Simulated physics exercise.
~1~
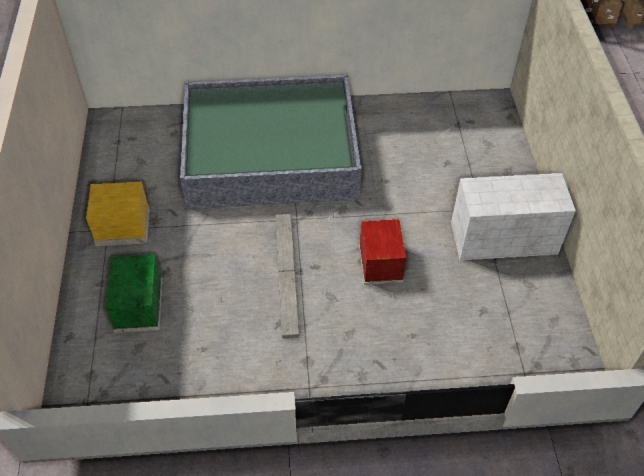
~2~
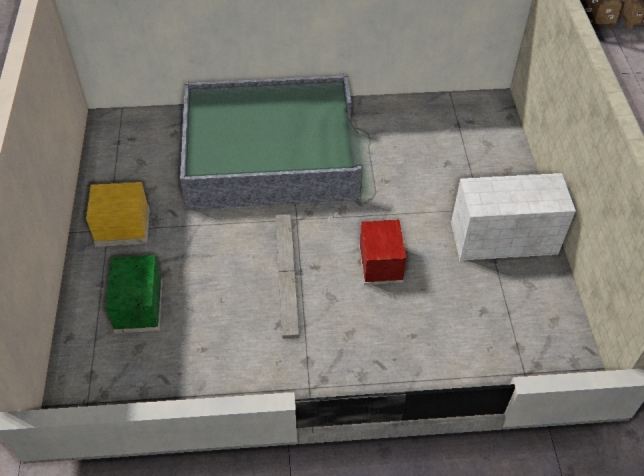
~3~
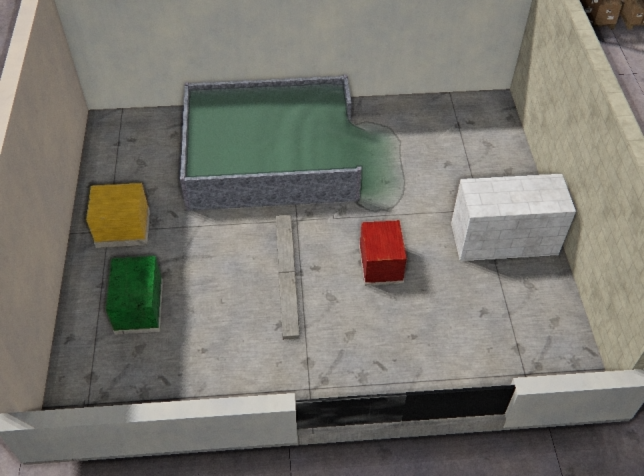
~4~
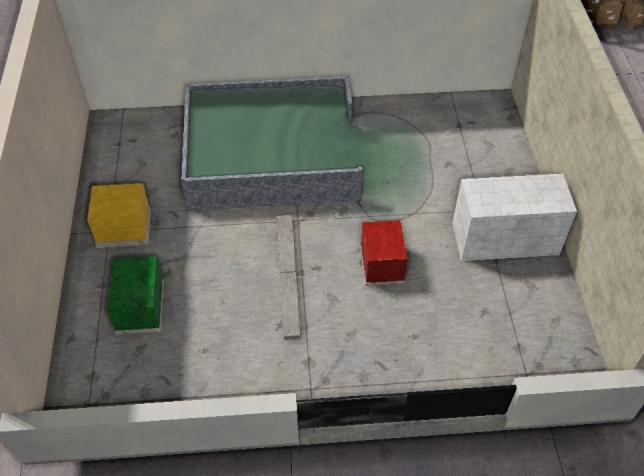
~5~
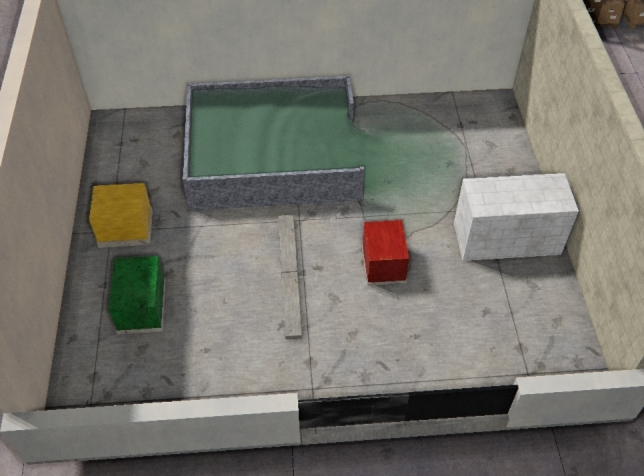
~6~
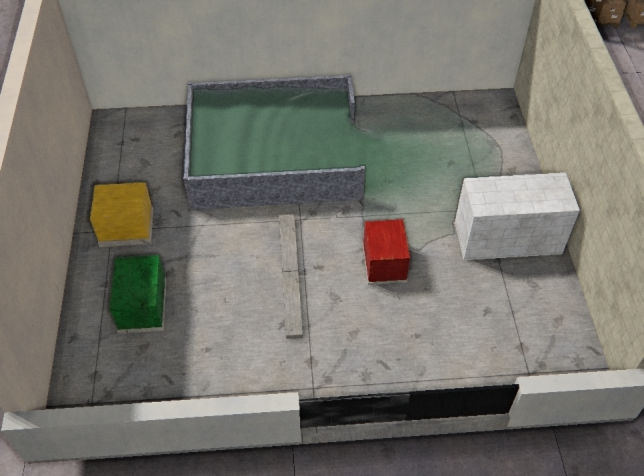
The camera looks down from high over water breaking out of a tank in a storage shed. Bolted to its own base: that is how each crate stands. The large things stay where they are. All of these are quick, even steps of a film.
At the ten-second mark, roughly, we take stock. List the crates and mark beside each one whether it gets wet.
Green crate - stays dry; yellow crate - stays dry; red crate - gets wet.
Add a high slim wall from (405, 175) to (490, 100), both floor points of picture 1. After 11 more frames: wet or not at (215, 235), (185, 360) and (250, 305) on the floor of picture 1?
Taking the three spots in order: Spared, spared, spared.
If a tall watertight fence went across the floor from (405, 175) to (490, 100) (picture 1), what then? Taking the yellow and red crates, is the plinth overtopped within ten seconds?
Summary - yellow crate: Not flooded; red crate: Flooded.
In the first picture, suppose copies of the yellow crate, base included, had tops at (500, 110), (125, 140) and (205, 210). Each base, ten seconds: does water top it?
Checked in the order given, number one does get flooded, number two never gets reached and number three never gets reached.
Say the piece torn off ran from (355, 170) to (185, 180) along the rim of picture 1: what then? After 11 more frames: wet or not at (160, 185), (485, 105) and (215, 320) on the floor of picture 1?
So it's nothing at the first, nothing at the second and liquid at the third.
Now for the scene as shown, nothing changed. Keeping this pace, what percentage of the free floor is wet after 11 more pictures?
Roughly 30 percent, I'd say.
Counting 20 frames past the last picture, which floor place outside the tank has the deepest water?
Deepest spot: Around (506, 94).
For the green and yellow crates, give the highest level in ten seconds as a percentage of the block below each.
About 60 percent and about 50 percent.
A moment on, water covers 25 % of the floor; the green crate not reached, the yellow crate not reached, the red crate water round its plinth.
Next, water covers 30 % of the floor; the green crate not reached, the yellow crate not reached, the red crate water round its plinth.
Then, water covers 40 % of the floor; the green crate not reached, the yellow crate not reached, the red crate water round its plinth.
Later, water covers 55 % of the floor; the green crate not reached, the yellow crate not reached, the red crate water round its plinth.
In the end, water covers 90 % of the floor; the green crate stayed above the water, the yellow crate stayed above the water, the red crate was topped.
